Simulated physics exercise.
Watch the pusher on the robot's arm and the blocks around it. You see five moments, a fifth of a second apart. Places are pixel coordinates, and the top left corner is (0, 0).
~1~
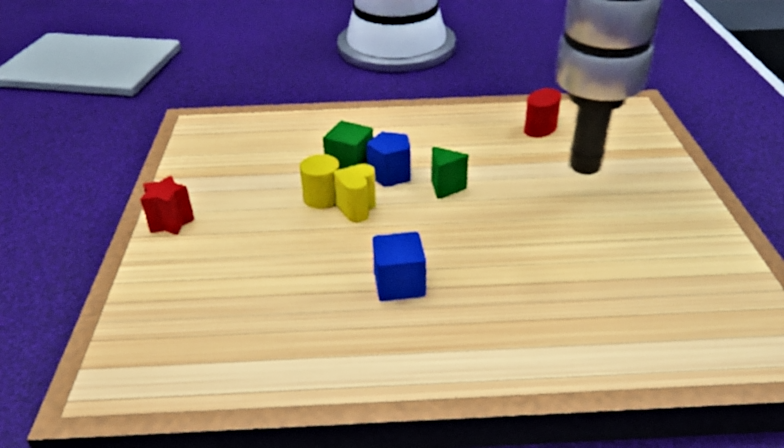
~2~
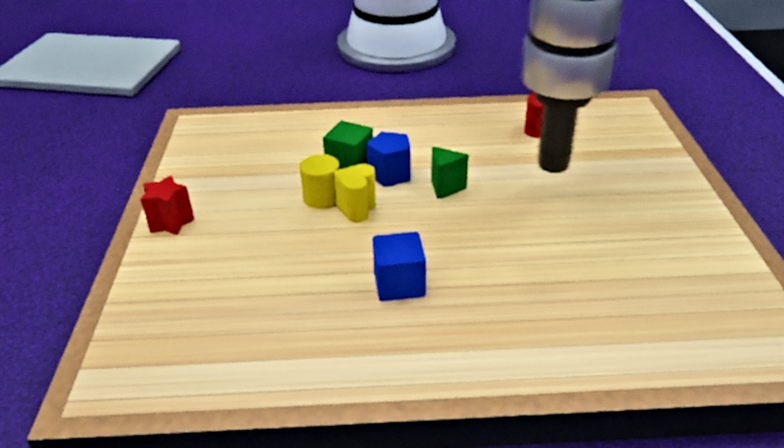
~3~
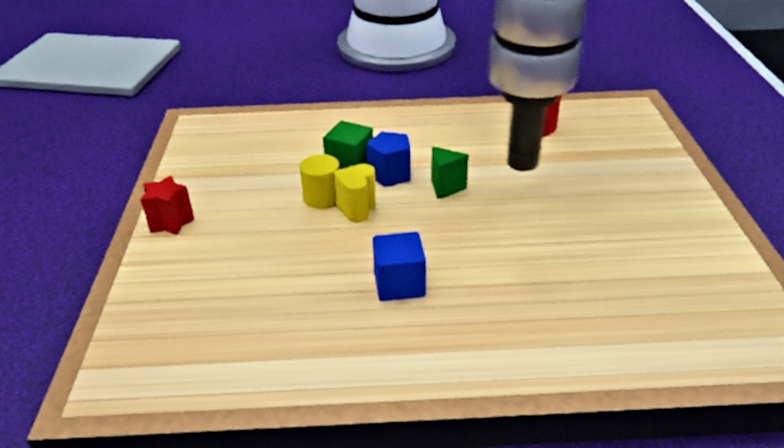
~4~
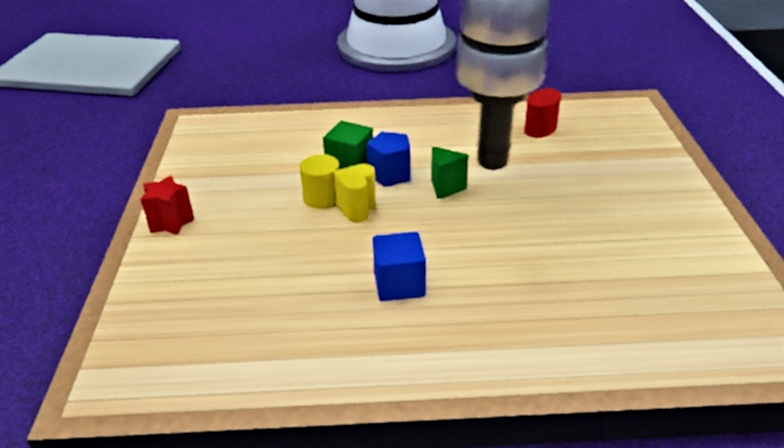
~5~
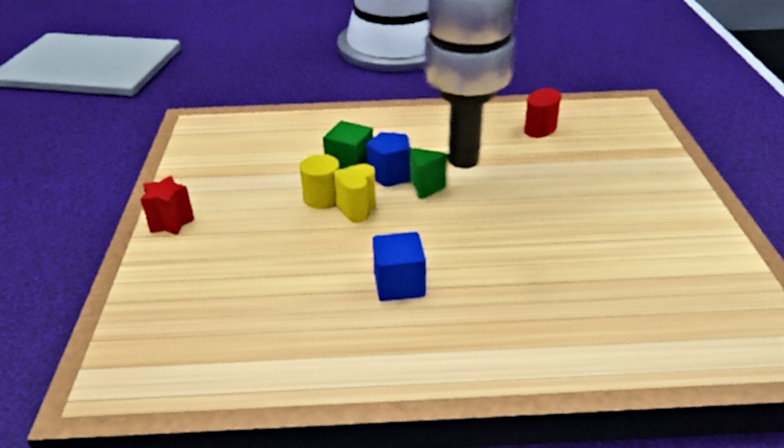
The clip opens on a wooden board scattered with red, green, yellow and blue blocks, with a robot's dark-tipped pusher near the far right. The pusher glides left, passing in front of the red cylinder while the blocks stay still, then nudges the green triangle slightly left, close to the blue five-sided block.
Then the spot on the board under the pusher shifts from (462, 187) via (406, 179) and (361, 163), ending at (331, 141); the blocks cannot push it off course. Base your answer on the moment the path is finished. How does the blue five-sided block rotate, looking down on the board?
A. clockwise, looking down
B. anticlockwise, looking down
B
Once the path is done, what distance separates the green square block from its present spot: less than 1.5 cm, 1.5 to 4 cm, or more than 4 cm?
Goes over 4 cm.
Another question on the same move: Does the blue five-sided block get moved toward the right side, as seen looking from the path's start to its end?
No, it doesn't check out.
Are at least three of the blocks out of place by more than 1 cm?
Yes - that is the case.
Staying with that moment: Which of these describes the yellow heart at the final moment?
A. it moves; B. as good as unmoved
B.
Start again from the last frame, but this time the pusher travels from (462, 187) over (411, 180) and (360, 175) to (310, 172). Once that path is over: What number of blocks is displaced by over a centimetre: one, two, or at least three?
The number will come to 3 or more.
What follows on the original path. One third of the way, pusher at (405, 154); green square block at (339, 130), turned 15° clockwise; blue five-sided block at (371, 141); green triangle at (400, 161).
Two thirds of the way, pusher at (359, 138); green square block at (296, 119), turned 15° clockwise; blue five-sided block at (324, 130); green triangle at (399, 161).
At the end, pusher at (329, 117); green square block at (267, 115); yellow heart still; blue five-sided block at (301, 122), turned 20° anticlockwise; green triangle at (399, 161).
